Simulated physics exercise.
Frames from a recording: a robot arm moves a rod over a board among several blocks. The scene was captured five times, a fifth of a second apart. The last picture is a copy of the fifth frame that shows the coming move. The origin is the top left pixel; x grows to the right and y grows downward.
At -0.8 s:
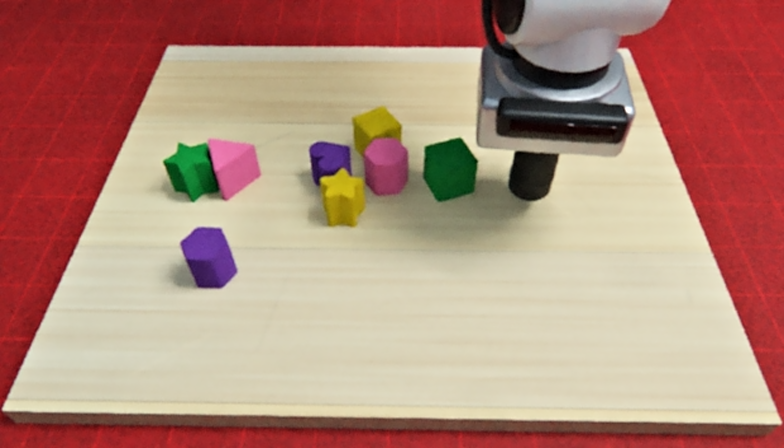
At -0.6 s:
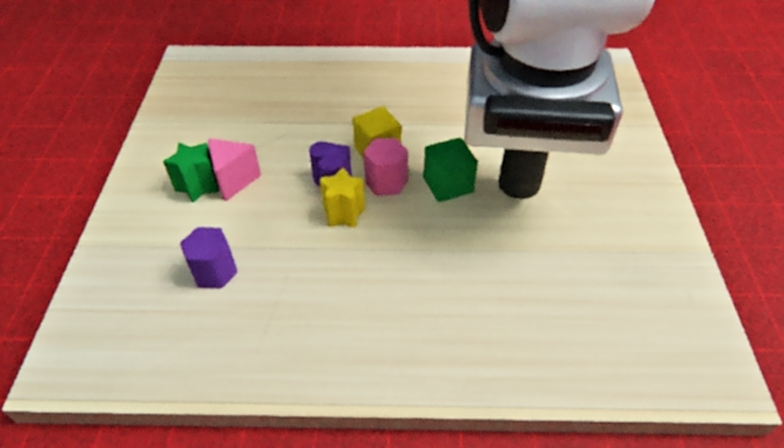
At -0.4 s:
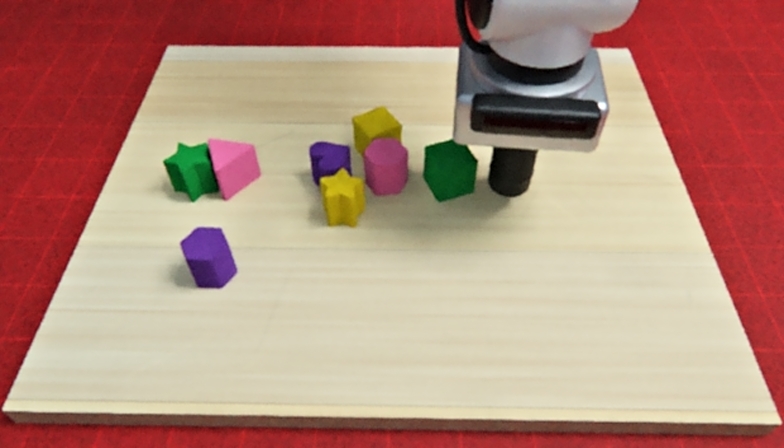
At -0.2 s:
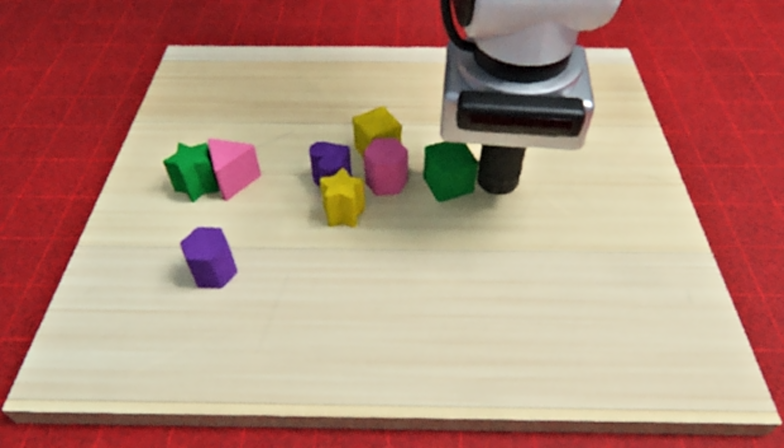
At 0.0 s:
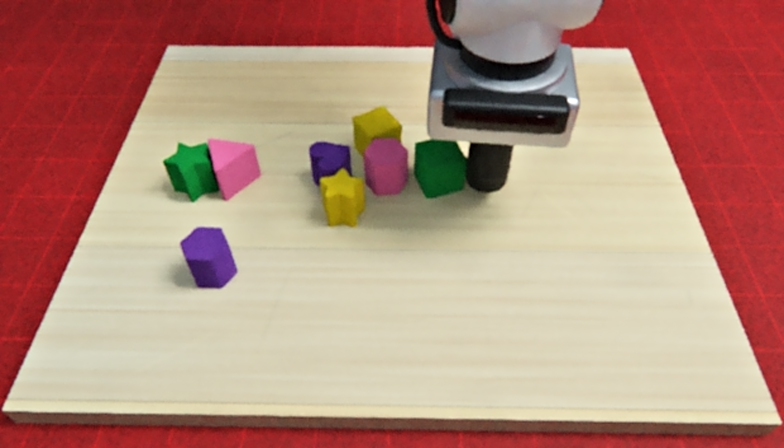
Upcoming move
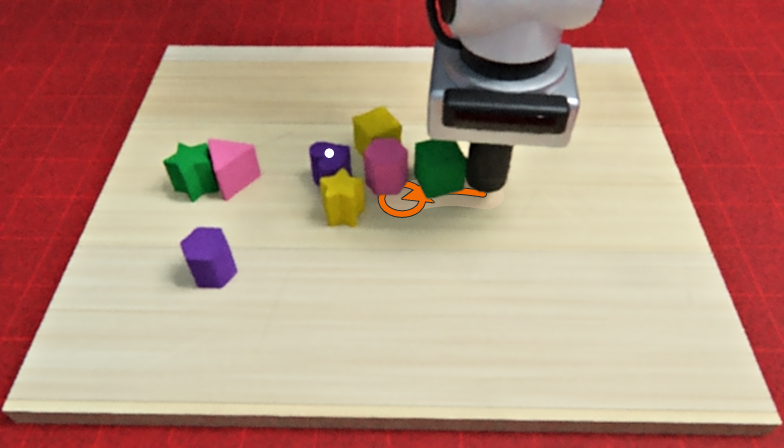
The video shows a robot arm moving a dark rod left across a wooden board toward a cluster of coloured blocks, then nudging the green block slightly left, while the other blocks stay still.
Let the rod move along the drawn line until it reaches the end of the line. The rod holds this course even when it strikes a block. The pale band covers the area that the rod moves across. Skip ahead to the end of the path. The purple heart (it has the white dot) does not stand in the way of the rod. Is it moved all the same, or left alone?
By the last moment of the path, the purple heart has shifted.
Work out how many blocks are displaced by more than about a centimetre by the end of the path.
Looking at the path, I think three or more of the blocks end up more than 1 cm away.
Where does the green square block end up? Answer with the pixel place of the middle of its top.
Expect it around (381, 142).
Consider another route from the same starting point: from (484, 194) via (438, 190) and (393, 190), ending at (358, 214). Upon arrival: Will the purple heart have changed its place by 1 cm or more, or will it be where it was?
It is moved from its place.
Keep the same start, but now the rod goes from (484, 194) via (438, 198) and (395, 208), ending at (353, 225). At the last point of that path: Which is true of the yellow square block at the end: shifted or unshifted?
It is moved from its place.
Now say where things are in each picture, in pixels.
In the first picture, tip of the rod (529, 187), middles of tops, purple heart (329, 153), yellow square block (377, 121), pink hexagon (386, 151), green square block (451, 153).
In the second picture, rod (519, 185), nothing pushed.
In the third picture, rod (509, 183), nothing pushed.
In the fourth picture, rod (498, 181), nothing pushed.
In the fifth picture, rod (486, 179), purple heart (329, 153), yellow square block (377, 121), pink hexagon (386, 151), green square block (441, 150).
The line goes from (484, 194) over (456, 191) and (428, 192) to (402, 199); the dot is on the purple heart.
On the path given first. Halfway along, rod (443, 176); purple heart (324, 153); yellow square block (371, 117); pink hexagon (363, 146), turned 20° anticlockwise; green square block (405, 141), turned 25° clockwise.
At the end, rod (402, 184); purple heart (304, 150), turned 55° anticlockwise; yellow square block (365, 111), turned 30° clockwise; pink hexagon (336, 135); green square block (381, 142), turned 65° clockwise.
